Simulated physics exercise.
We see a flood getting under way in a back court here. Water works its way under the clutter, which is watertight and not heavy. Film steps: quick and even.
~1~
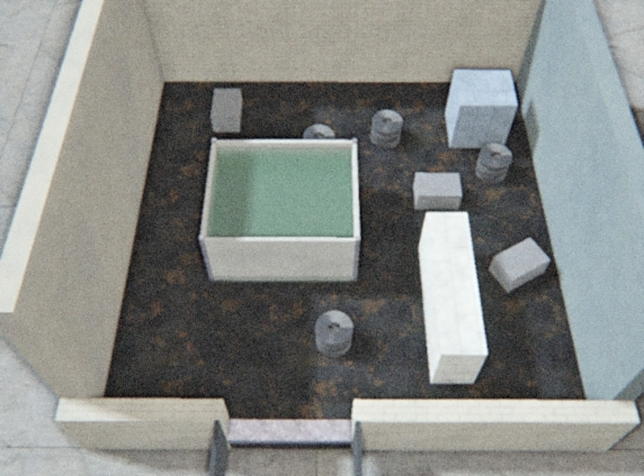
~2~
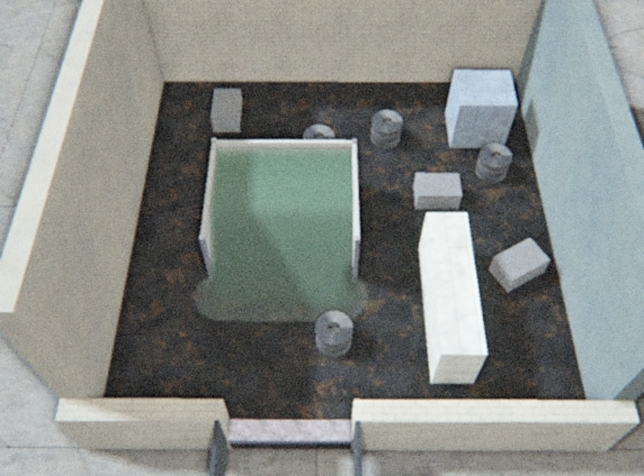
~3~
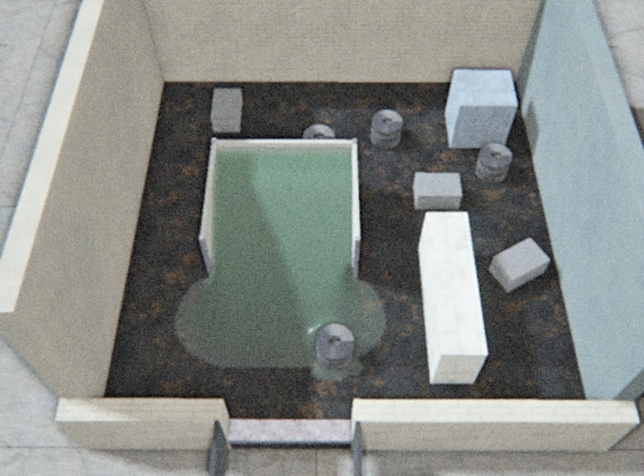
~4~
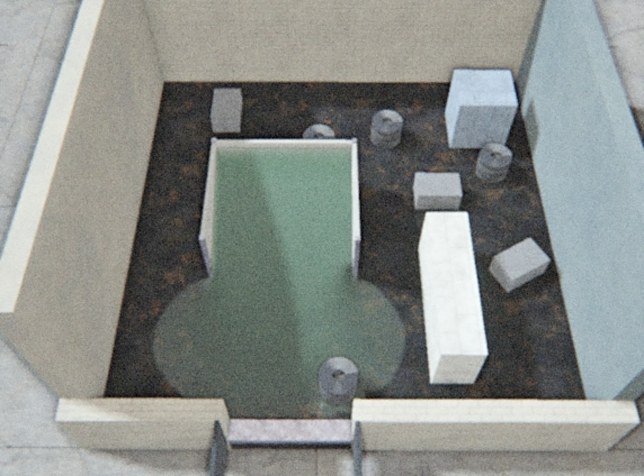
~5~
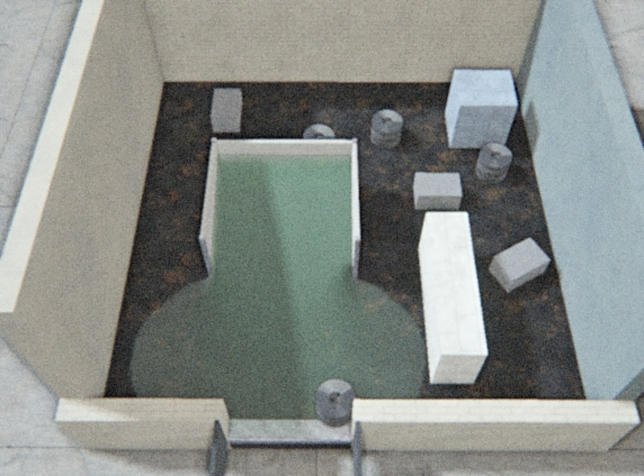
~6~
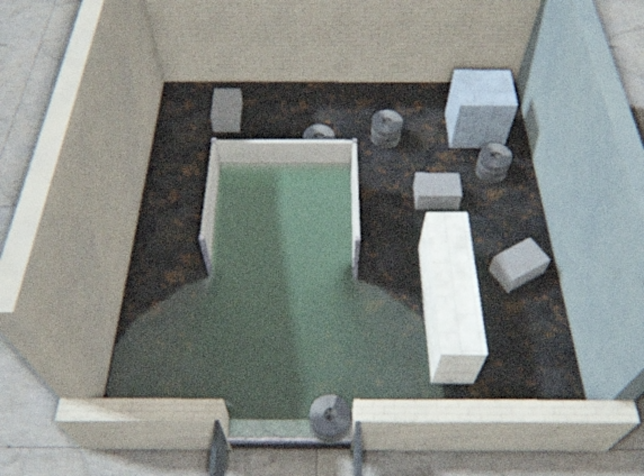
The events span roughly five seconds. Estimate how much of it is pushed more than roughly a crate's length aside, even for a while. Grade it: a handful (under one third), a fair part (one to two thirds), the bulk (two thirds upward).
A handful.
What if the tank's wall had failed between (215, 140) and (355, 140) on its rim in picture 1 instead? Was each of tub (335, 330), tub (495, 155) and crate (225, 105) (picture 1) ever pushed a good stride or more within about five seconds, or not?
One after another: Never gets that far, then goes the distance, then goes the distance.
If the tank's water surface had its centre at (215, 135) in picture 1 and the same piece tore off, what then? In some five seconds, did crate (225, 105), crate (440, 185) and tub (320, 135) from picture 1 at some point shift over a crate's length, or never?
Well, the first one didn't get far, the second didn't get far, and the third didn't get far.
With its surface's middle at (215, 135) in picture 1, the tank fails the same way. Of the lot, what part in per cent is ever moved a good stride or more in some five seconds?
I make it 40 per cent.
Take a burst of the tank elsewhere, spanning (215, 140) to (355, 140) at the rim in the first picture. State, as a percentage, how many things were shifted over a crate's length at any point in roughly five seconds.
It comes out at roughly 90 per cent.
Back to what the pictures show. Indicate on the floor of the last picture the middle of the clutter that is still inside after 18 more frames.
I'd say roughly (390, 169).
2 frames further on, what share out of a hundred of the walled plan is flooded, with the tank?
Some 30 per cent.
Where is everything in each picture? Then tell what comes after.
The first frame shows a tub at (334, 328), on the bottom; a tub at (496, 155) rests on the ground; 0 of 7 have shifted.
The second frame shows a tub at (334, 328) rests on the ground; a tub at (496, 155) rests on the ground; 0 of 7 have shifted.
The third frame shows a tub at (335, 341), on the bottom, close to its start; a tub at (496, 155), on the bottom; 1 of 7 have shifted.
The fourth frame shows a tub at (338, 375), on the bottom, a stride from its start; a tub at (496, 155), on the bottom; 1 of 7 have shifted.
The fifth frame shows a tub at (336, 398), on the bottom, a stride from its start; a tub at (496, 155), on the bottom; 1 of 7 have shifted.
The sixth frame shows a tub at (330, 414), afloat, a stride from its start; a tub at (496, 155) rests on the ground; 1 of 7 have shifted.
A moment on, 1 of 7 are well off their spots; 0 afloat.
Next, 1 of 7 are well off their spots; 0 afloat.
Later, 1 of 7 are well off their spots; 0 afloat.
In the end, 1 of 7 are well off their spots, and 1 have been at some point; 0 afloat.
